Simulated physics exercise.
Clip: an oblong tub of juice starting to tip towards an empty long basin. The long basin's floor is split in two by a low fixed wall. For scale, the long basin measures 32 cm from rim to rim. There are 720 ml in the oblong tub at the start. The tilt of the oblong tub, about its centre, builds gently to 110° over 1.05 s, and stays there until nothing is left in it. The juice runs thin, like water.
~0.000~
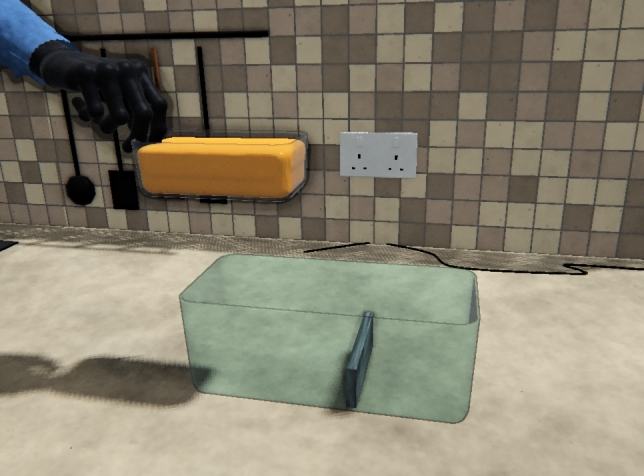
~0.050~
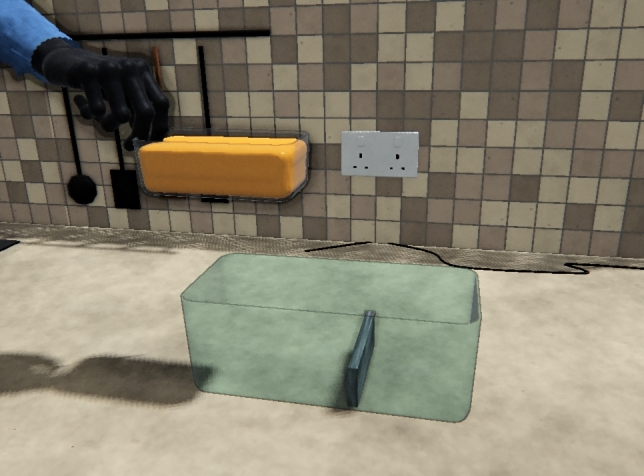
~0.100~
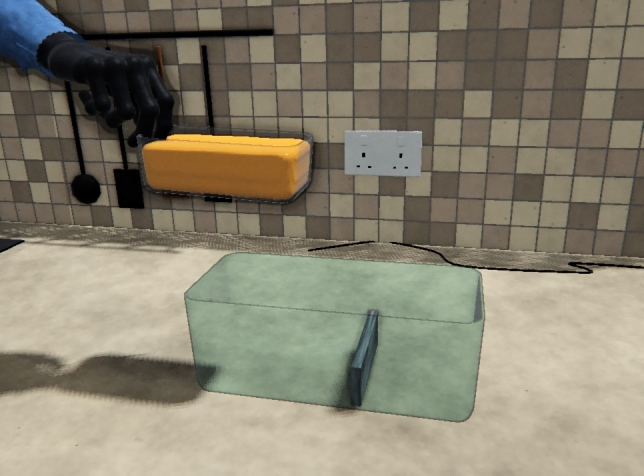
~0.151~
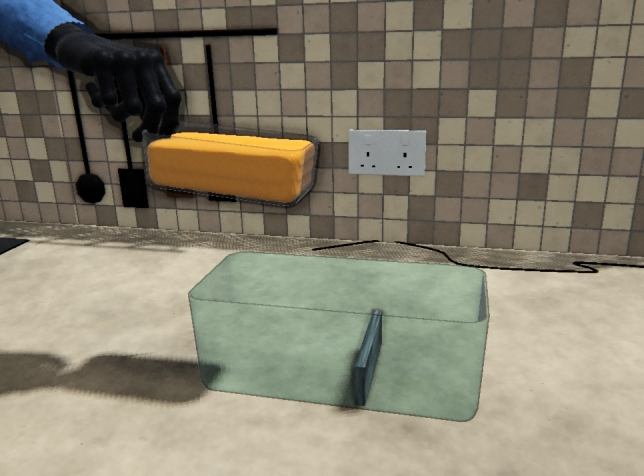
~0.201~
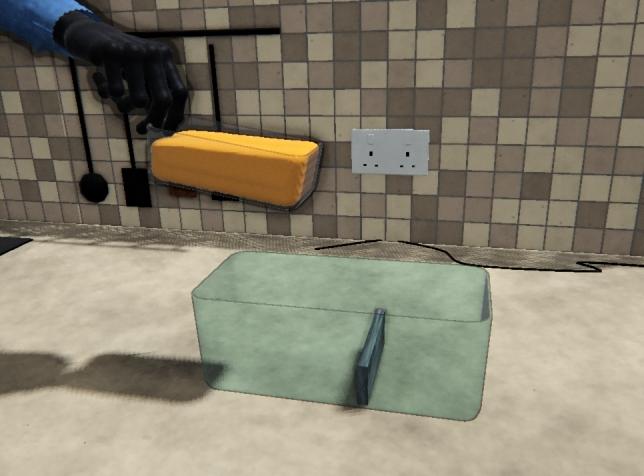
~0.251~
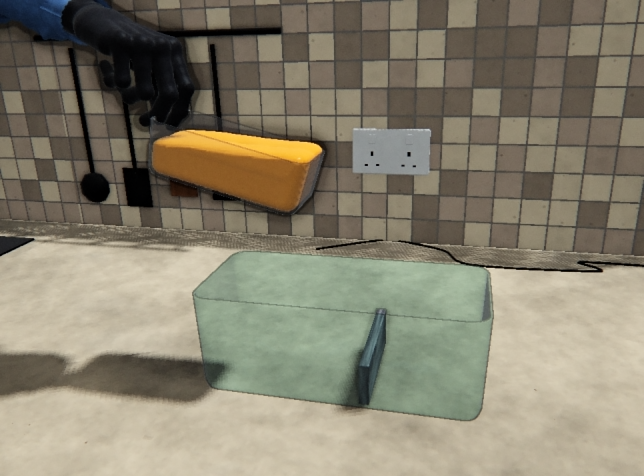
At the start, a gloved hand in a blue sleeve is beside a level, clear oblong tub of orange juice, up and to the left of an empty greenish long basin on a counter. The tub then tilts gradually, its right end dipping modestly while the juice shifts toward that side.
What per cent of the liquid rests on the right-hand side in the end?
52 percent.
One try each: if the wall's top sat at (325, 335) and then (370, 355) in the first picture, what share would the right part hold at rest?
Respectively 75 and 40 %.
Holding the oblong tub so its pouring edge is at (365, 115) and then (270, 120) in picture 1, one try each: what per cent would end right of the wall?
Result: 75 per cent, then 15 per cent.
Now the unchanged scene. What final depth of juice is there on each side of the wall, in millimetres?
About 12 mm left, about 24 mm right.
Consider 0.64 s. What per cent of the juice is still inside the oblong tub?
Fraction remaining: Approx. 18 per cent.
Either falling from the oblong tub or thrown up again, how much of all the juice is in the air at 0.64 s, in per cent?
Near 44 per cent of it all.
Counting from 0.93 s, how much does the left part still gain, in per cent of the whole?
Near 5 percent, give or take.
By 0.64 s the tilt is 74° and 17 per cent is still to pour, 7 is left of the wall and 30 right of it.
By 0.93 s the tilt is 106° and 3 per cent is still to pour, 37 is left of the wall and 53 right of it.
By 1.23 s the tilt is 110° and 0 per cent is still to pour, 41 is left of the wall and 52 right of it.
By 1.55 s the tilt is 110° and 0 per cent is still to pour, 42 is left of the wall and 52 right of it.
At rest 42 per cent lies left of the wall, 52 right of it and 6 outside.
